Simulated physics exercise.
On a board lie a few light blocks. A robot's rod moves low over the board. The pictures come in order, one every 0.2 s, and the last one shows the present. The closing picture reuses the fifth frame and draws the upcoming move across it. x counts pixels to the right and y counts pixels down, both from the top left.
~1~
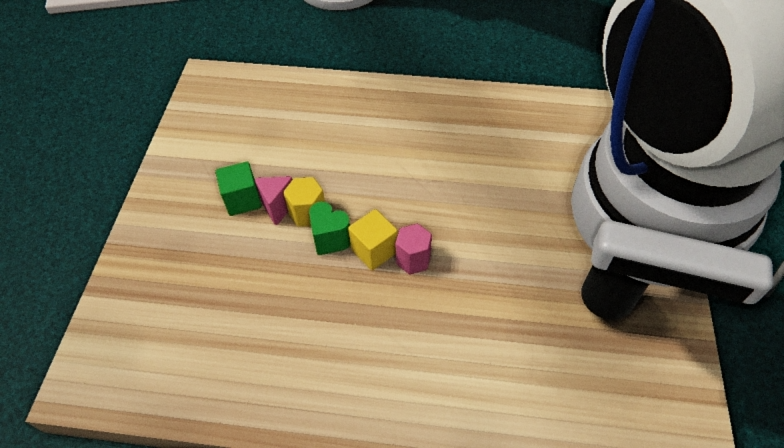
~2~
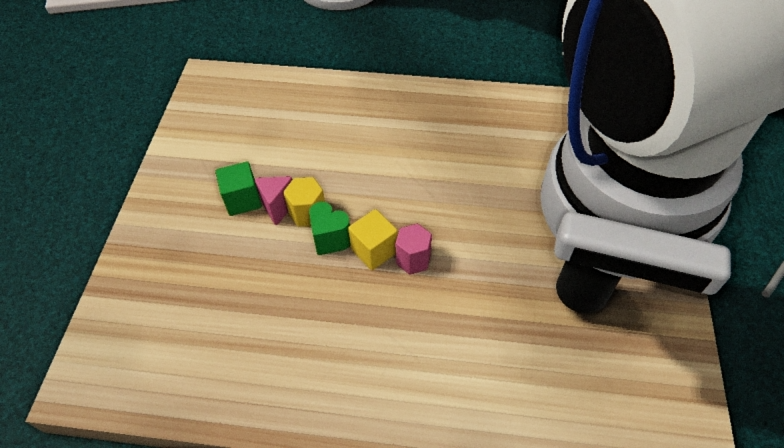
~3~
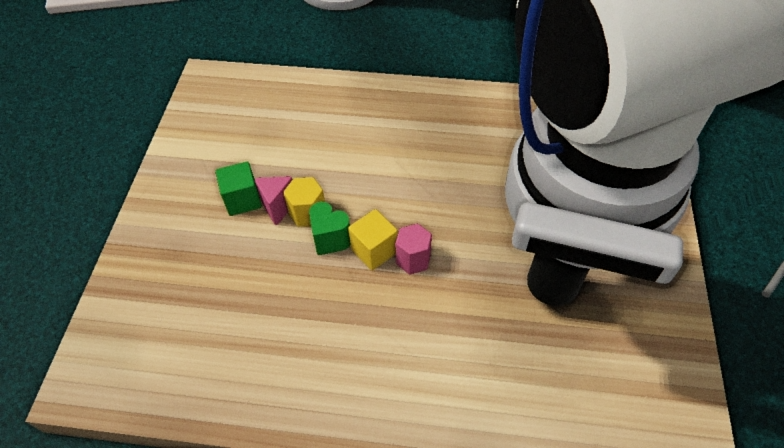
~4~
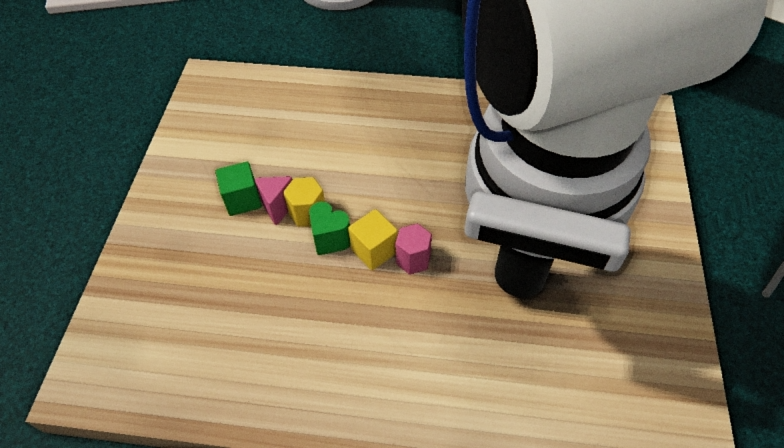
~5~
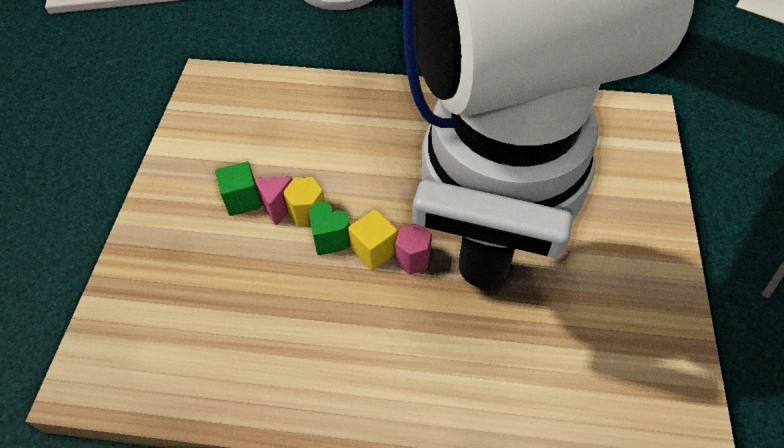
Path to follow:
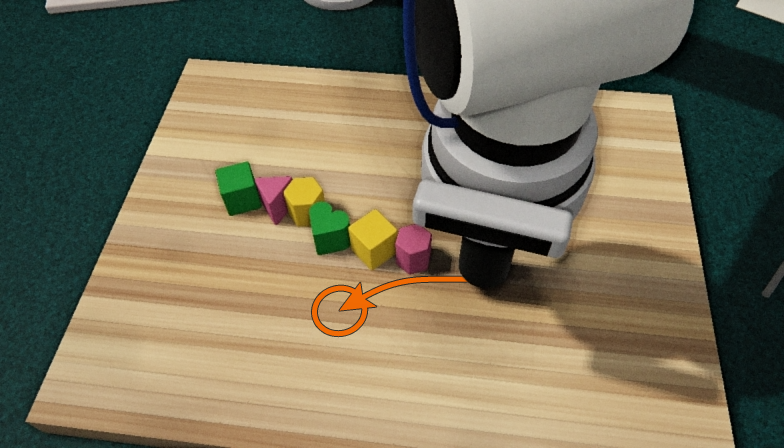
A robot arm moves its dark rod left over a wooden board toward six still blocks.
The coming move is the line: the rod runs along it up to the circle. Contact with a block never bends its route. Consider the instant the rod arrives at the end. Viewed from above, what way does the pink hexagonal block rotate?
From above, the turn goes clockwise.
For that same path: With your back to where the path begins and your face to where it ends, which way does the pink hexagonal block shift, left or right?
Moves right.
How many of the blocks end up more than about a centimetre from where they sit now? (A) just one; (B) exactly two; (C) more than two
Choice B: Exactly two.
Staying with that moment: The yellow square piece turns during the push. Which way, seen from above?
Spin direction: Counter-clockwise.
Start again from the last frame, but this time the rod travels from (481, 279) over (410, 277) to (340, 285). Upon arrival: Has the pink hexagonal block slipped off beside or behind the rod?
Yes, that is how it ends up.
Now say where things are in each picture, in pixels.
In the first frame, lower end of the rod (607, 297), tops of blocks, green heart (327, 218), yellow square piece (373, 228), pink hexagonal block (414, 238).
In the second frame, rod (582, 291), blocks as before.
In the third frame, rod (553, 283), blocks as before.
In the fourth frame, rod (520, 275), blocks as before.
In the fifth frame, rod (484, 266), green heart (327, 218), yellow square piece (373, 228), pink hexagonal block (414, 238).
The drawn path runs from (481, 279) over (432, 279) and (383, 288) to (340, 310).
On the path given first. One third of the way, rod (432, 267); yellow square piece (369, 222), turned 25° anticlockwise; pink hexagonal block (404, 232), turned 40° clockwise.
Two thirds of the way, rod (382, 275); green heart (323, 218); yellow square piece (364, 217), turned 45° anticlockwise; pink hexagonal block (399, 225), turned 60° clockwise.
At the end, rod (337, 299); green heart (323, 218); yellow square piece (364, 217), turned 45° anticlockwise; pink hexagonal block (399, 225), turned 60° clockwise.
